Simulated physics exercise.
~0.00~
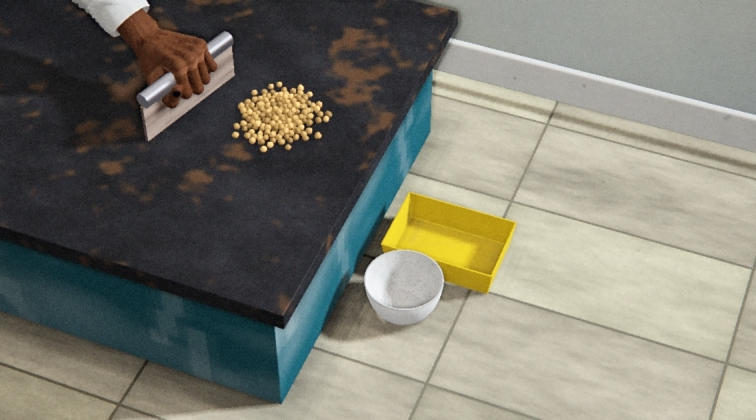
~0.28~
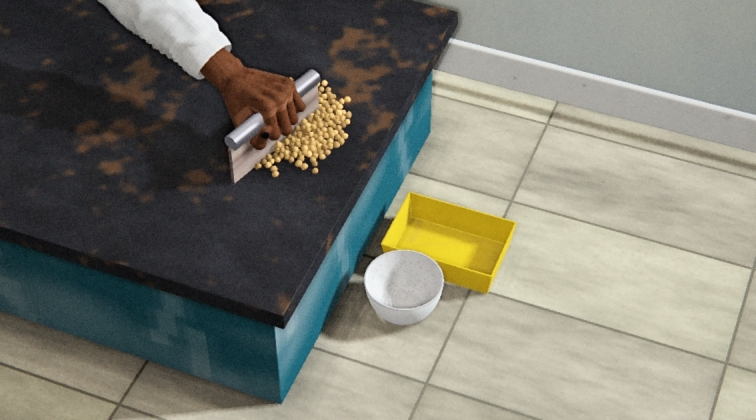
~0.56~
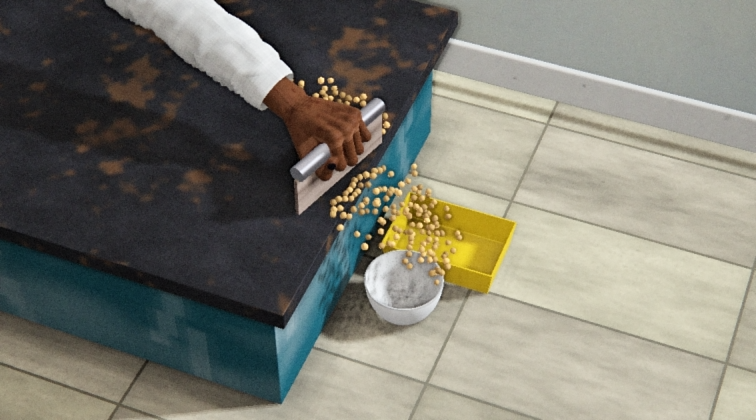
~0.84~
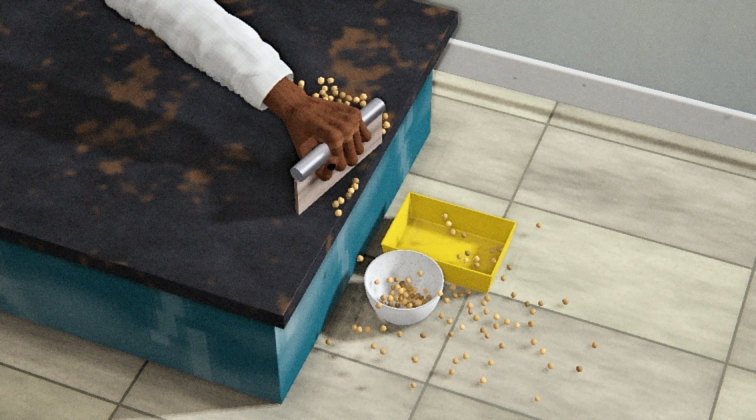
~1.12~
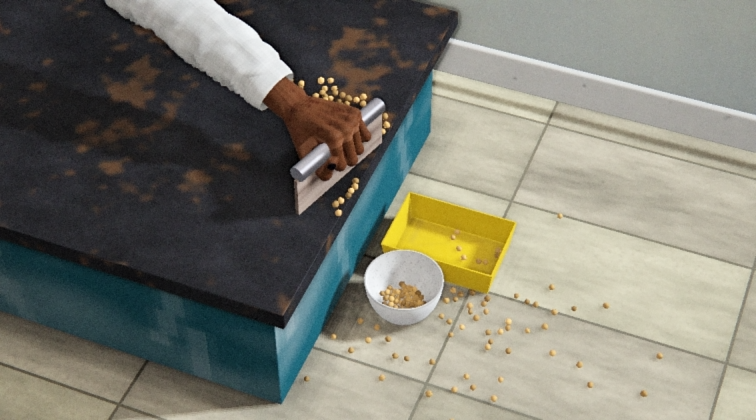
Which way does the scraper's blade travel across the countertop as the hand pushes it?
The blade moves to the right, coming somewhat toward the viewer as it goes, until it stops at the edge.
In a room with pale floor tiles, seen from above at an angle, a dark, brown-mottled countertop sits on a teal base. A loose pile of dried chickpeas lies on it, with a white bowl and a yellow tin on the floor beside it. A hand in a white sleeve slides a scraper to the right and toward the viewer, pushing the chickpeas to the edge. The scraper stops there as many spill over. Some land in the bowl and a few in the tin, while others scatter across the tiles and the rest stay on top.
